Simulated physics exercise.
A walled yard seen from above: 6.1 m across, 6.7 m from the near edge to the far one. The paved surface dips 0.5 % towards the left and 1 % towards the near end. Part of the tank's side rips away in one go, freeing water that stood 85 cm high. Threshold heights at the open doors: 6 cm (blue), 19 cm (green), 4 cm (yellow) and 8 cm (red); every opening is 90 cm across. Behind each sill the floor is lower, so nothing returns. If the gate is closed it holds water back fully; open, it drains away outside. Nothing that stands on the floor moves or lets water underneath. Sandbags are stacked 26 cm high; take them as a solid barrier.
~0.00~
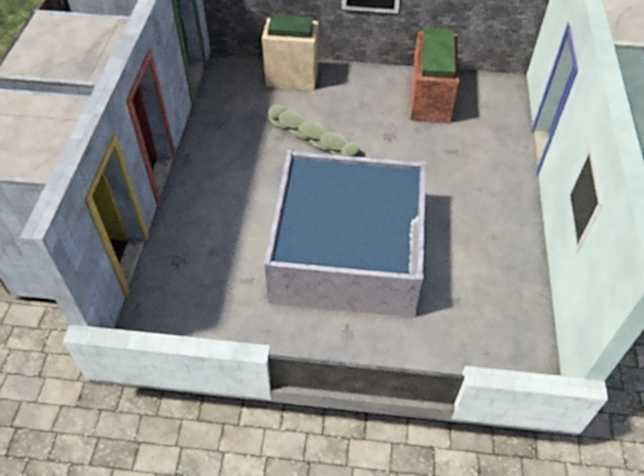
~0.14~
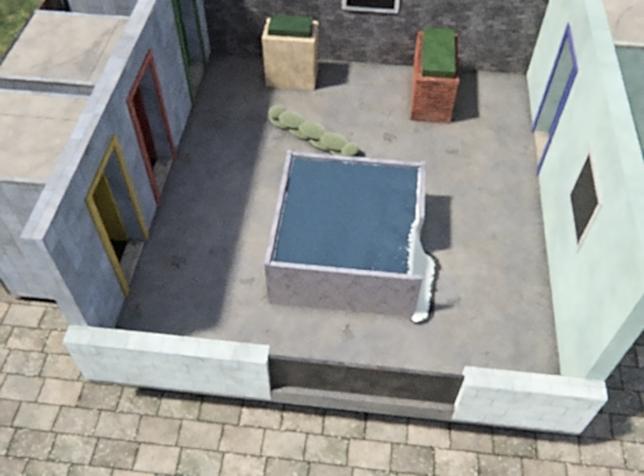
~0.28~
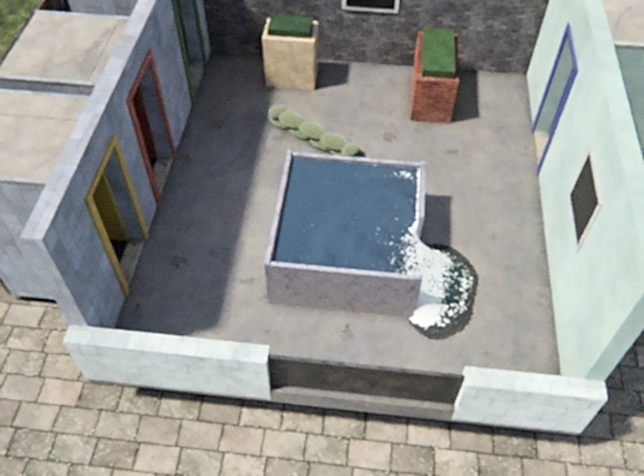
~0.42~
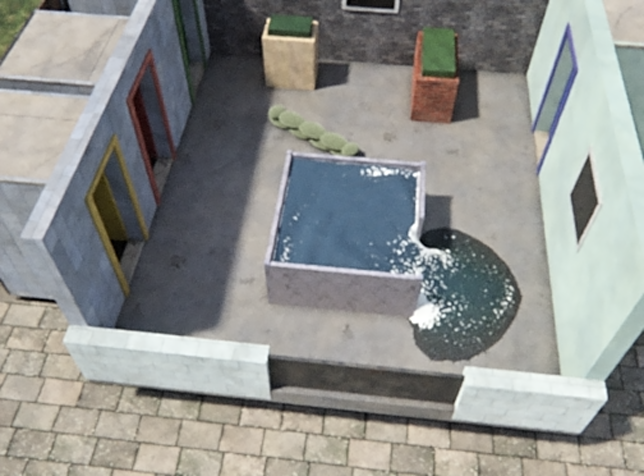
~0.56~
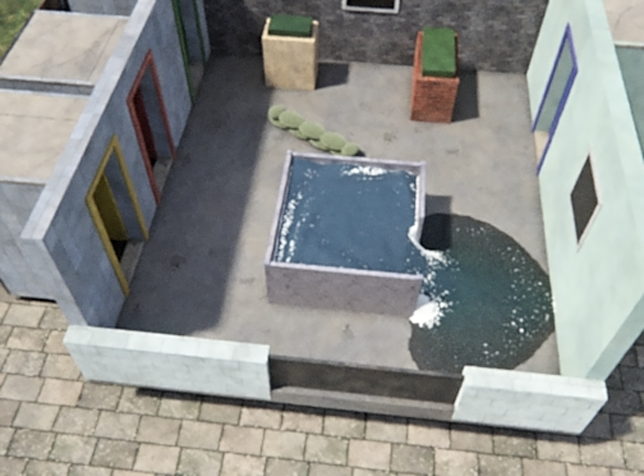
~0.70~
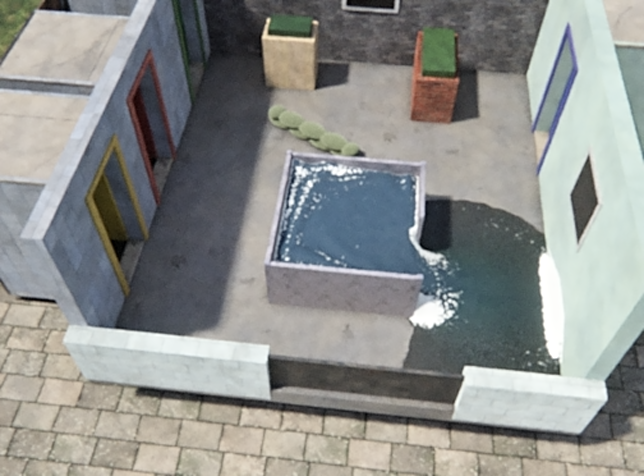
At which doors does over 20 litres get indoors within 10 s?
Within that time: At the blue door it exceeds the limit; at the green door it stays under the limit; at the yellow door it goes over the limit; at the red door it stays under the limit.
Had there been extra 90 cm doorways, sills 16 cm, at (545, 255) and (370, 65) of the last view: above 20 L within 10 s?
In turn: Above, not over.
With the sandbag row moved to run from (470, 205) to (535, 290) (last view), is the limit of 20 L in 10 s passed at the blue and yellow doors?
Against that limit: Blue below, yellow past it.
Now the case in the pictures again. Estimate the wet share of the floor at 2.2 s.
Some 25 per cent of it.
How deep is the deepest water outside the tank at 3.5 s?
About 34 cm.
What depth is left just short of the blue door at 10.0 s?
Roughly 10.0 cm deep.
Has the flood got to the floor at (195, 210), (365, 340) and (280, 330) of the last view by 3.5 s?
In turn: Dry, wet, under water.
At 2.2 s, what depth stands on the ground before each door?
In cm: Blue 7, green 0, yellow 0, red 0.
After 1.4 s water covers 15 % of the floor and is deepest (60 cm) near (553, 403); blue door 3 cm at the sill, 0 L in, green door not reached, yellow door not reached, red door not reached.
After 2.2 s water covers 25 % of the floor and is deepest (44 cm) near (553, 403); blue door 7 cm at the sill, 0 L in, green door not reached, yellow door not reached, red door not reached.
After 3.5 s water covers 55 % of the floor and is deepest (34 cm) near (553, 403); blue door 7 cm at the sill, 1 L in, green door not reached, yellow door not reached, red door not reached.
After 6.0 s water covers 80 % of the floor and is deepest (26 cm) near (106, 356); blue door 10 cm at the sill, 3 L in, green door 8 cm at the sill, 0 L in, yellow door 10 cm at the sill, 61 L in, red door 5 cm at the sill, 0 L in.
After 10.0 s water covers 95 % of the floor and is deepest (16 cm) near (178, 149); blue door 10 cm at the sill, 71 L in, green door 13 cm at the sill, 0 L in, yellow door 8 cm at the sill, 114 L in, red door 4 cm at the sill, 0 L in.
